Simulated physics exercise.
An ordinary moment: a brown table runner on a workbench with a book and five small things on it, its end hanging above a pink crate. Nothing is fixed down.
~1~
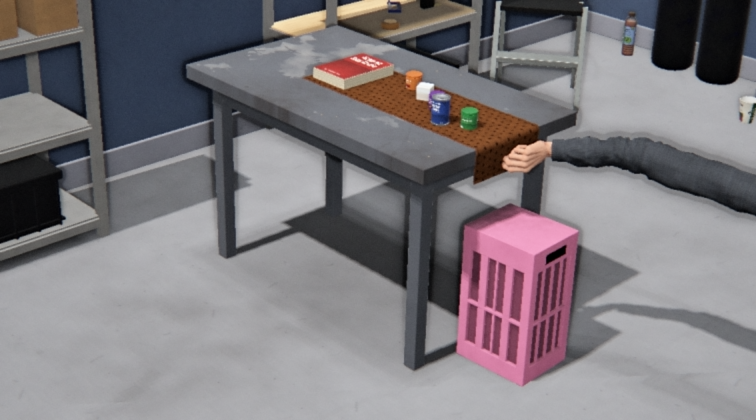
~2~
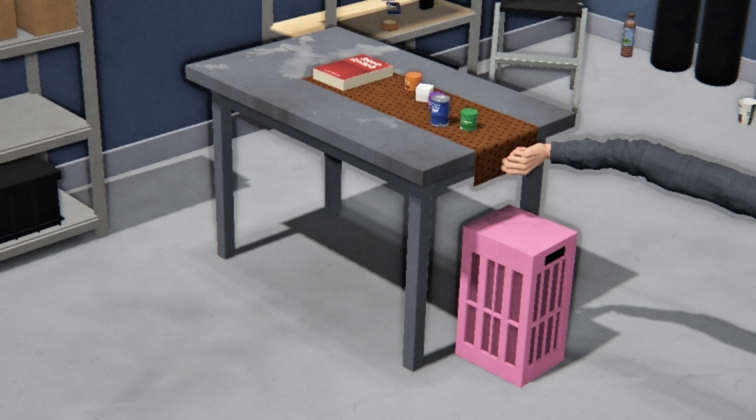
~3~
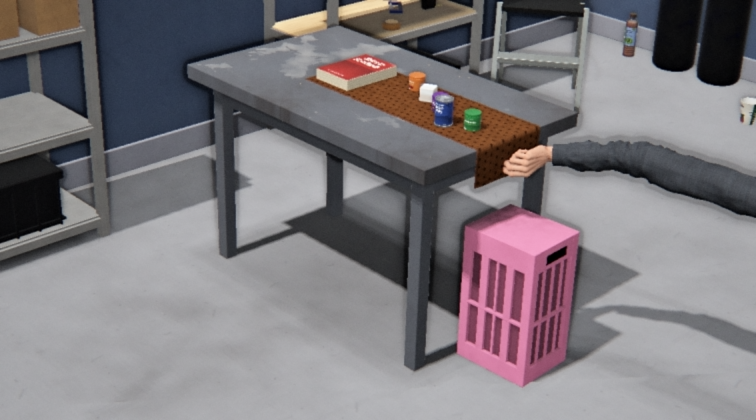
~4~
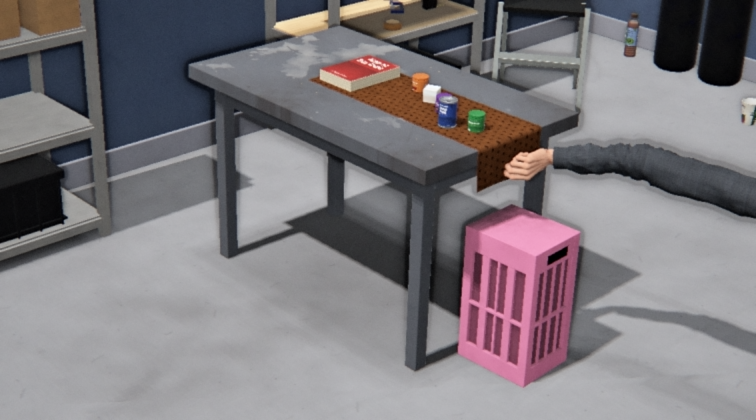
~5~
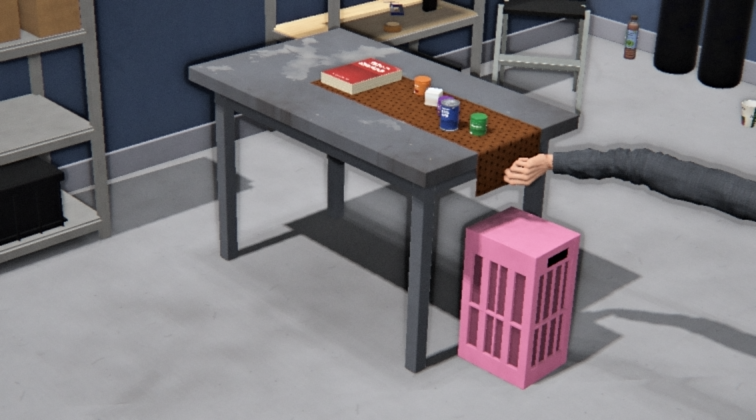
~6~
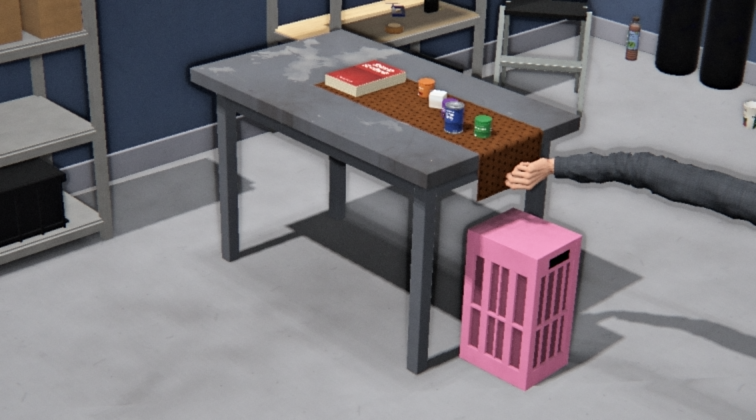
Brown table runner sliding slowly toward a hand at the workbench's edge, carrying a book and small pots above a pink crate.
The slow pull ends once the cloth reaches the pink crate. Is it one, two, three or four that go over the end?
Count: One.
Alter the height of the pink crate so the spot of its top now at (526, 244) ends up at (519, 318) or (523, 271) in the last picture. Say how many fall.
Counts: 4, 2.
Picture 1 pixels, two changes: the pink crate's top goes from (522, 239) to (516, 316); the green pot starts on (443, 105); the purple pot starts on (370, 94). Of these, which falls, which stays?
In the end the green pot is no longer on top and the purple pot is still on top.
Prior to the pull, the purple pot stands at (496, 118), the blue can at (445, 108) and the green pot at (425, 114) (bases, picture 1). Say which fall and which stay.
The purple pot ends up off; the blue can stays put; the green pot stays put.
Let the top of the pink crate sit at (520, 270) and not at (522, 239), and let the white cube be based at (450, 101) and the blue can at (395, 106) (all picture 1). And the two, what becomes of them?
As for the white cube, it stays in place; as for the blue can, it stays in place.
Early on, hem on the crate; green pot gone.
Finally, hem on the crate; green pot gone. The workbench loses one.
